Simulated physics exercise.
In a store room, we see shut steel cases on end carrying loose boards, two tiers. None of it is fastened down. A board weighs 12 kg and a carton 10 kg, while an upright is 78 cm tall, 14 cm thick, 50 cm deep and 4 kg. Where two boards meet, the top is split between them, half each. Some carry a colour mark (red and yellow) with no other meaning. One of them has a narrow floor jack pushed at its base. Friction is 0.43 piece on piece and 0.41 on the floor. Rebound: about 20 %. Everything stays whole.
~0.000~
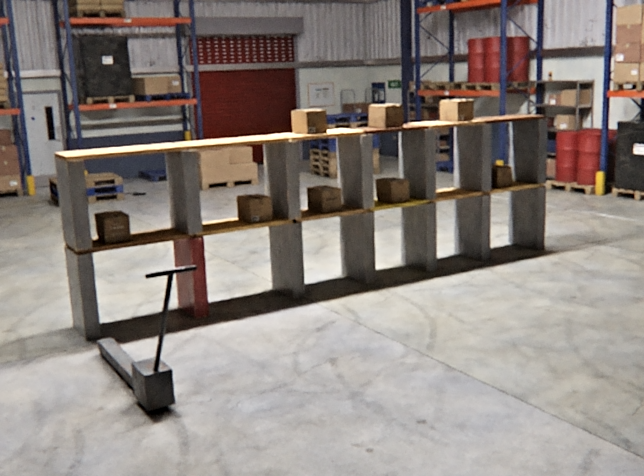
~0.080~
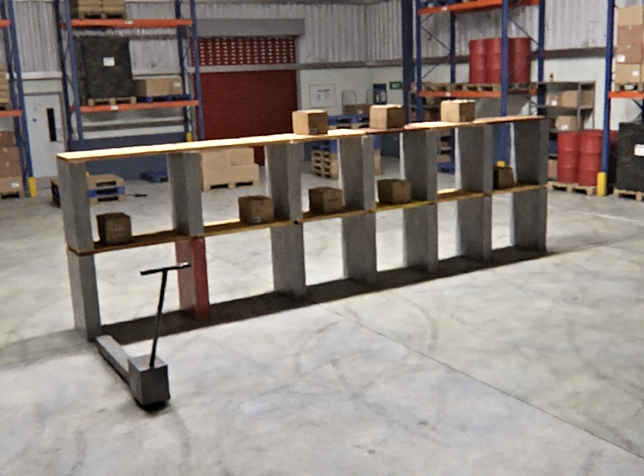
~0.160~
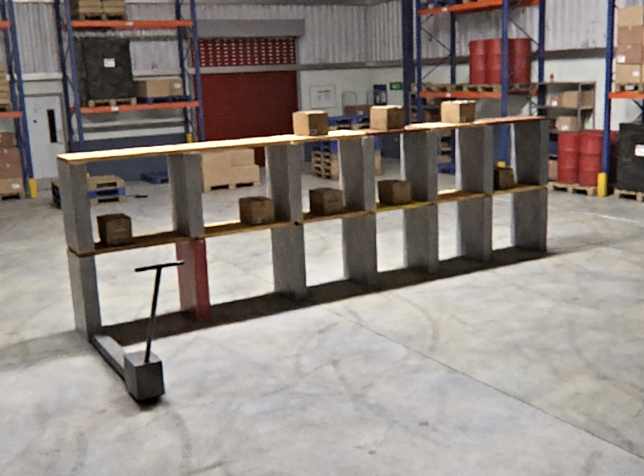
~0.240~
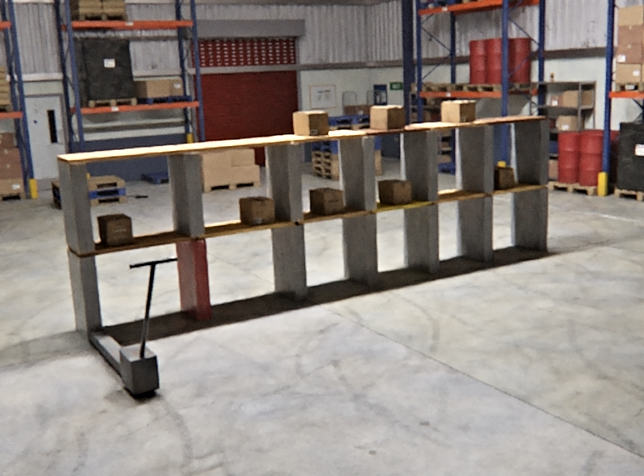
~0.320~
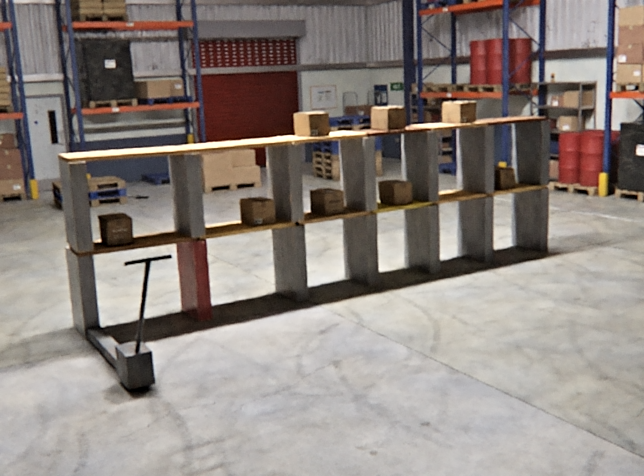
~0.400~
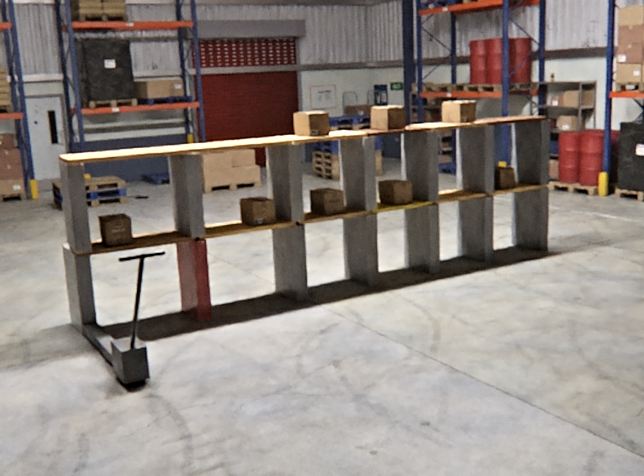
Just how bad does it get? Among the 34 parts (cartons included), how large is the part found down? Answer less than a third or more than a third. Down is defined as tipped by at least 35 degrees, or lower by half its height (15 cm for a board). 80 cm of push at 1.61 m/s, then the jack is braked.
Fewer than one in three of them.
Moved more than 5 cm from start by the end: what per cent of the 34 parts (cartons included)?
Result: 15 per cent.
After 0.50 s, none of the 34 pieces down, 5 disturbed.
After 0.84 s, none of the 34 pieces down, 7 disturbed; red upright 20 mm from its place.
In the end (1.7 s), none of the 34 pieces down, 7 disturbed; red upright 20 mm from its place; yellow board unmoved. That is 0 per cent. From the last view, middles, red upright near (192, 276), yellow board near (391, 205).
